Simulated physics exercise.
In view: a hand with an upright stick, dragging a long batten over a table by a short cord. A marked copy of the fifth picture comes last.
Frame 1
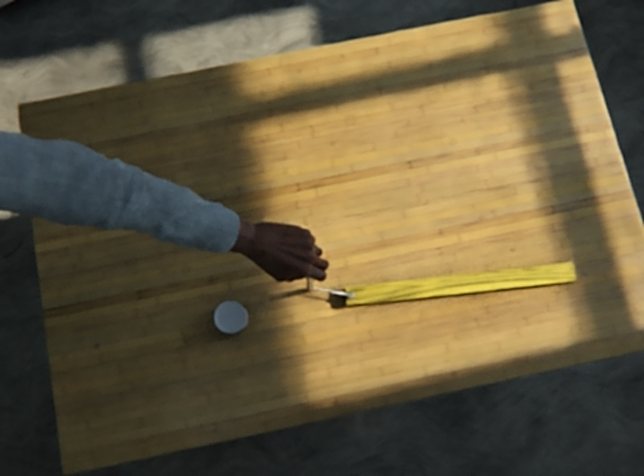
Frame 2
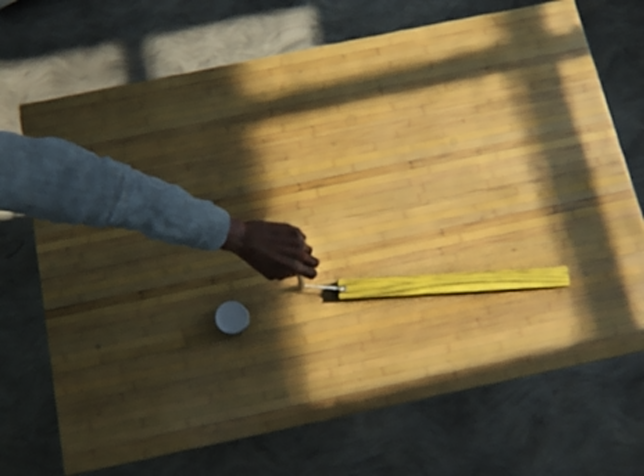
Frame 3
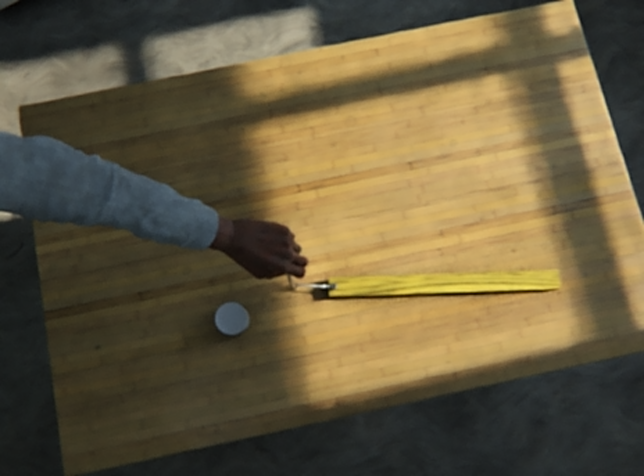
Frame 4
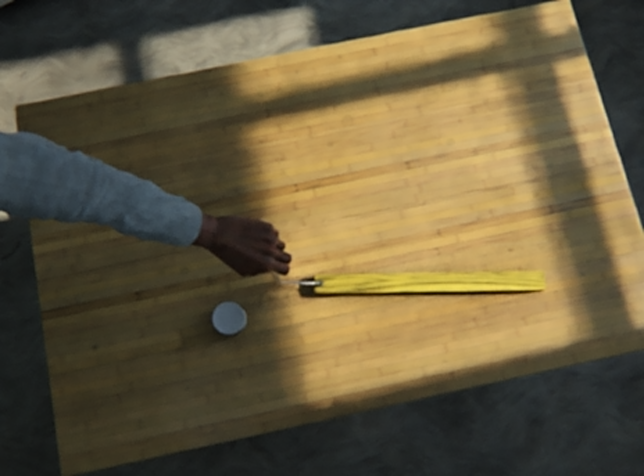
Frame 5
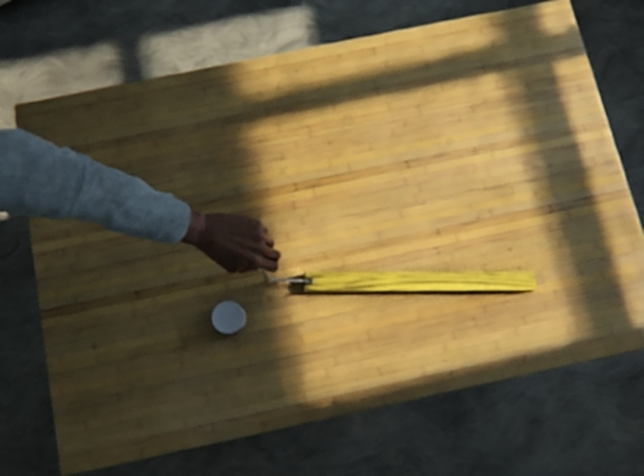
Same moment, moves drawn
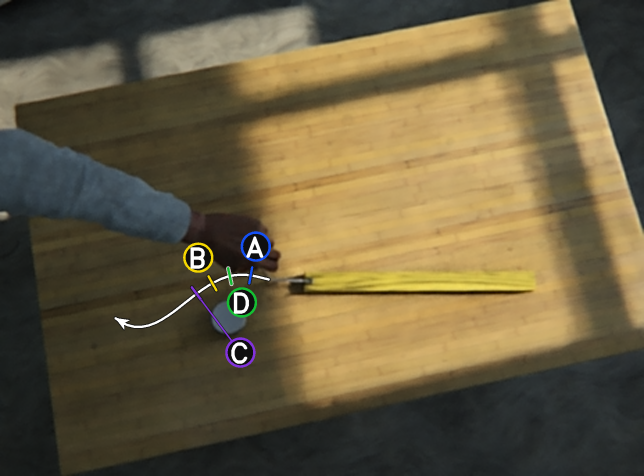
A hand slowly drags a long yellow strip left across a wooden table by a cord.
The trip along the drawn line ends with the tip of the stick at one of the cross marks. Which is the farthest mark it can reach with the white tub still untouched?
Mark C.
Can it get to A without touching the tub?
Yes.
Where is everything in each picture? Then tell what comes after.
Yellow batten (460, 284); white tub (232, 318), in the first frame.
Yellow batten (453, 283); white tub (233, 318), in the second frame.
Yellow batten (444, 283); white tub (233, 319), in the third frame.
Yellow batten (430, 282); white tub (230, 319), in the fourth frame.
Yellow batten (420, 281); white tub (230, 318), in the fifth frame.
On the copy, A at (251, 275); B at (213, 283); C at (197, 294); D at (230, 276); the route from (269, 279) via (191, 298) to (115, 318).
On C. First, foot of the stick (242, 275), middle of the batten (393, 280).
Then, foot of the stick (217, 281), middle of the batten (368, 280).
Finally, foot of the stick (197, 294), middle of the batten (348, 282); nothing has been touched.
By contrast, A is safe but short; B is safe but short; D is safe but short.
